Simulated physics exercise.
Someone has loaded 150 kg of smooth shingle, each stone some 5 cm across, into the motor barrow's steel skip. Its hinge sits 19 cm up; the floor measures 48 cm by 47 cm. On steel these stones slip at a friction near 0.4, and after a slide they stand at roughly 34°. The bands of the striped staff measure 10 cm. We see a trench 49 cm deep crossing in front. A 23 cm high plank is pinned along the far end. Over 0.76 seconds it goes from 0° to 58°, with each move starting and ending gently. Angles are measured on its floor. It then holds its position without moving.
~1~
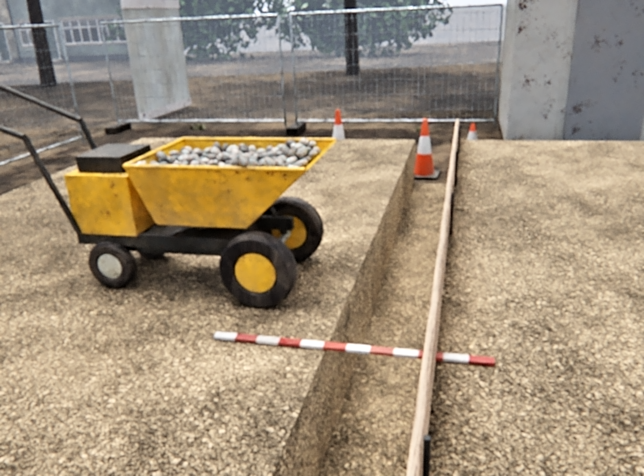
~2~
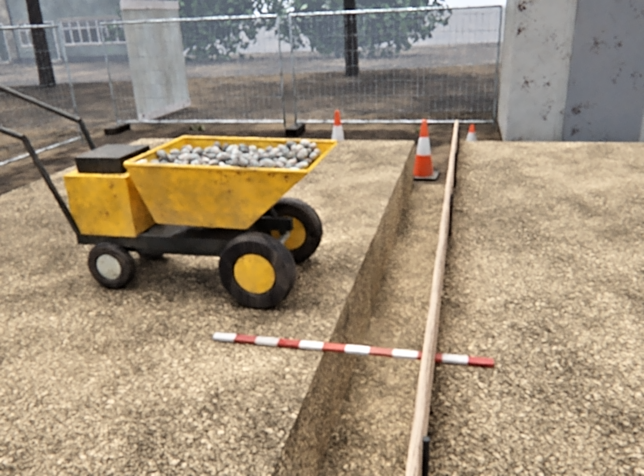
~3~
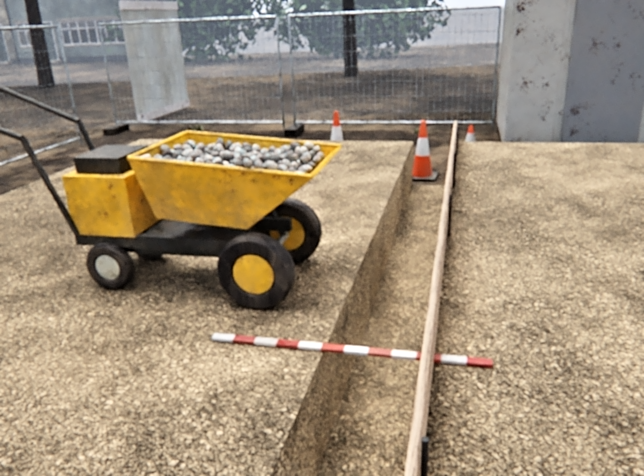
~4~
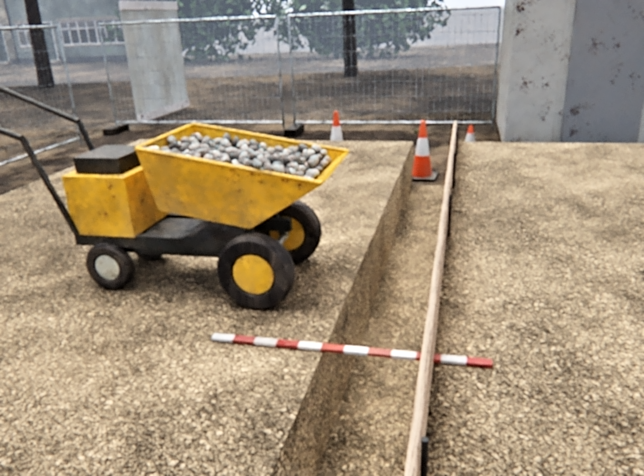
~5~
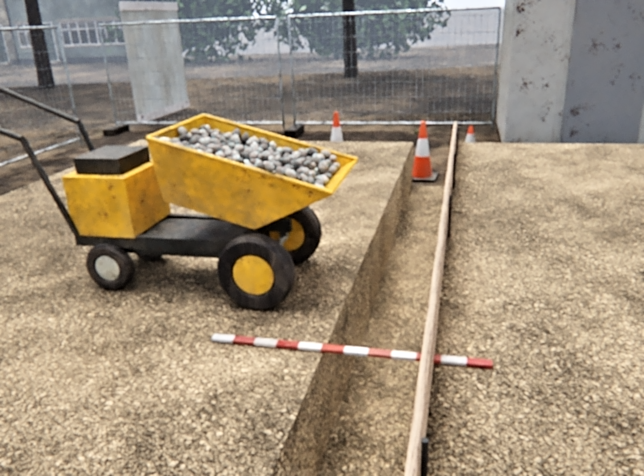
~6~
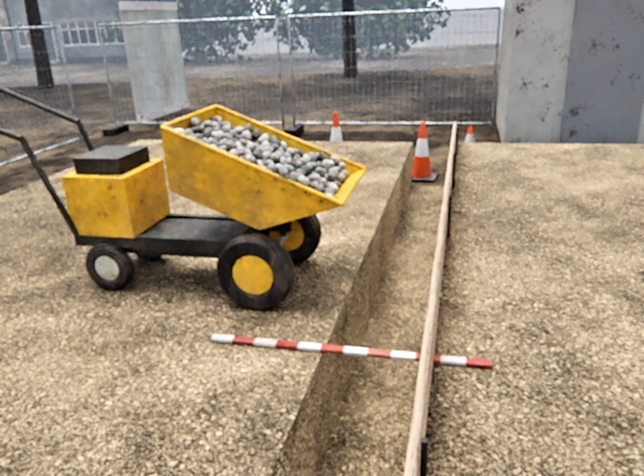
On gravelly ground beside a narrow trench, a yellow motor barrow's stone-filled skip tilting gradually towards the right, its wheels staying still.
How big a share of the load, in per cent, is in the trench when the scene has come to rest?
A share of about 93 percent.
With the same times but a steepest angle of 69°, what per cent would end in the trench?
In that case some 100 per cent.
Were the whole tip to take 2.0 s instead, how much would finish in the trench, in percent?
With that change, it comes to around 100 per cent.
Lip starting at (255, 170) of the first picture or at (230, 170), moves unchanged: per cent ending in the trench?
About 100 and 90 per cent.
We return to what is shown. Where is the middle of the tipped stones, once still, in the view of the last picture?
I'd point to around (402, 361).
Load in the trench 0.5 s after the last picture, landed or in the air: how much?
Some 20 per cent of the load by that point.
Then, 0.2 s after the last picture the floor is at 49°, 100 % in the skip; the foremost stones are at (372, 223).
Then, 0.5 s after the last picture the floor is at 58°, 81 % in the skip, 19 % in the trench; the foremost stones are at (427, 293).
Then, 0.9 s after the last picture the floor is at 58°, 35 % in the skip, 58 % in the trench, 7 % past the trench; the foremost stones are at (536, 311).
Then, 2.8 s after the last picture the floor is at 58°, 0 % in the skip, 93 % in the trench, 7 % past the trench; the foremost stones are at (633, 322).
